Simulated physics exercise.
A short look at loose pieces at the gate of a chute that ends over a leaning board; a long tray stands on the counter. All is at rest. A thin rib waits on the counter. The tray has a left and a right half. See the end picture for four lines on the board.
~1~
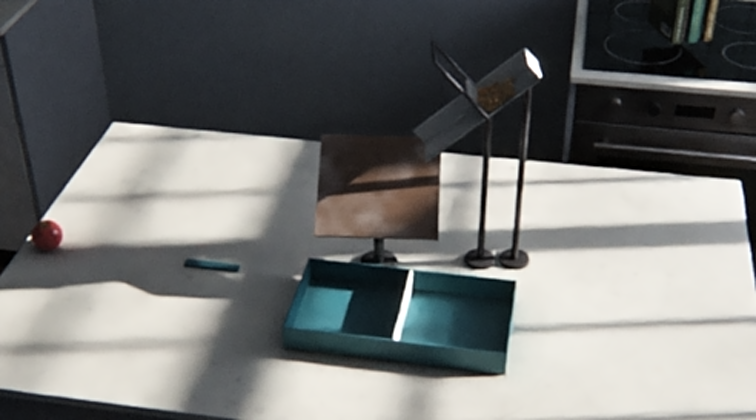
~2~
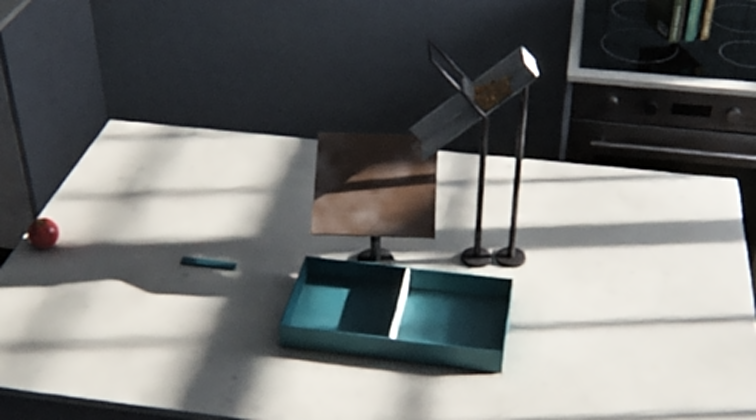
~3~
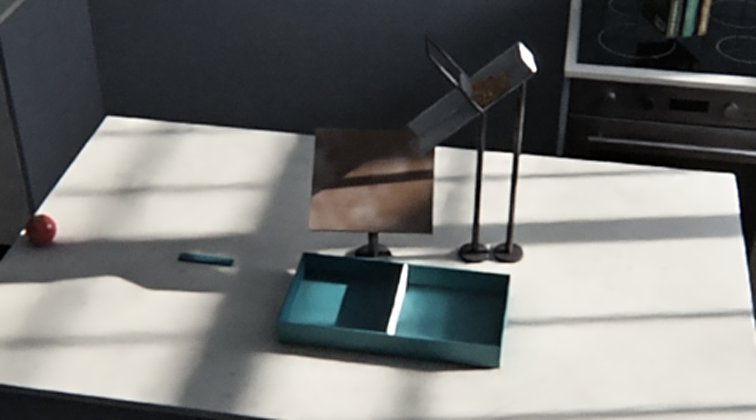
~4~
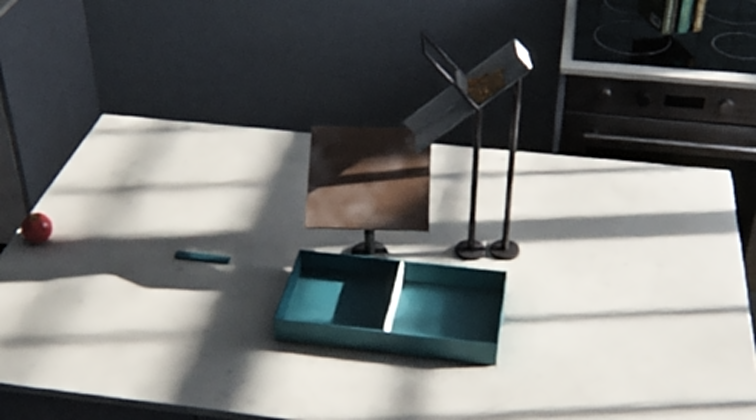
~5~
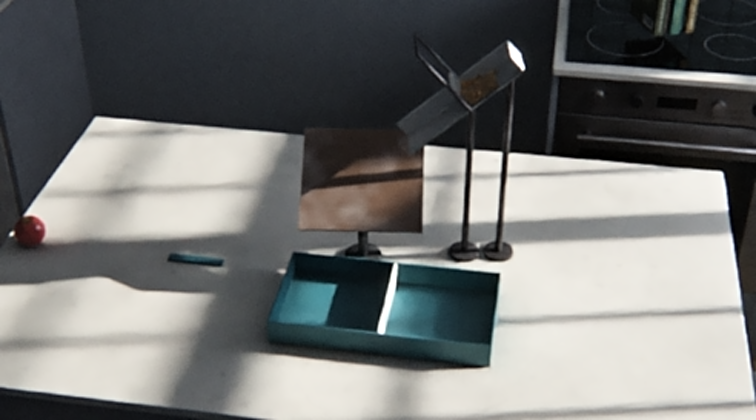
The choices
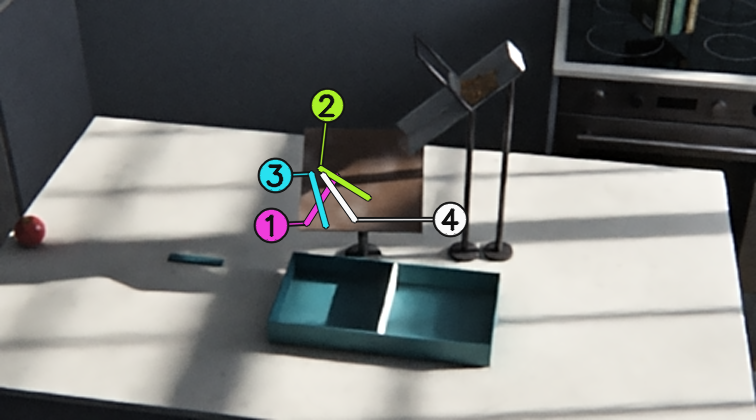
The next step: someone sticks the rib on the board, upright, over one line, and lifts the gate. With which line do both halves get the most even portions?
Best: 2.
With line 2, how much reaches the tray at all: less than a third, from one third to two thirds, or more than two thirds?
Line 2 gives more than two thirds.
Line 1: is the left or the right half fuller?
More lands on the left.
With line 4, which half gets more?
The left half.
On the marked copy, line 1 from (336, 176) to (306, 223); line 2 from (320, 168) to (368, 197); line 3 from (311, 173) to (325, 225); line 4 from (323, 175) to (354, 219).
For line 1, of what is caught, all in the left half, none in the right.
For line 2, of what is caught, about half in the left half, about half in the right.
For line 3, of what is caught, nearly all in the left half, a small part in the right.
For line 4, of what is caught, most in the left half, a small part in the right.
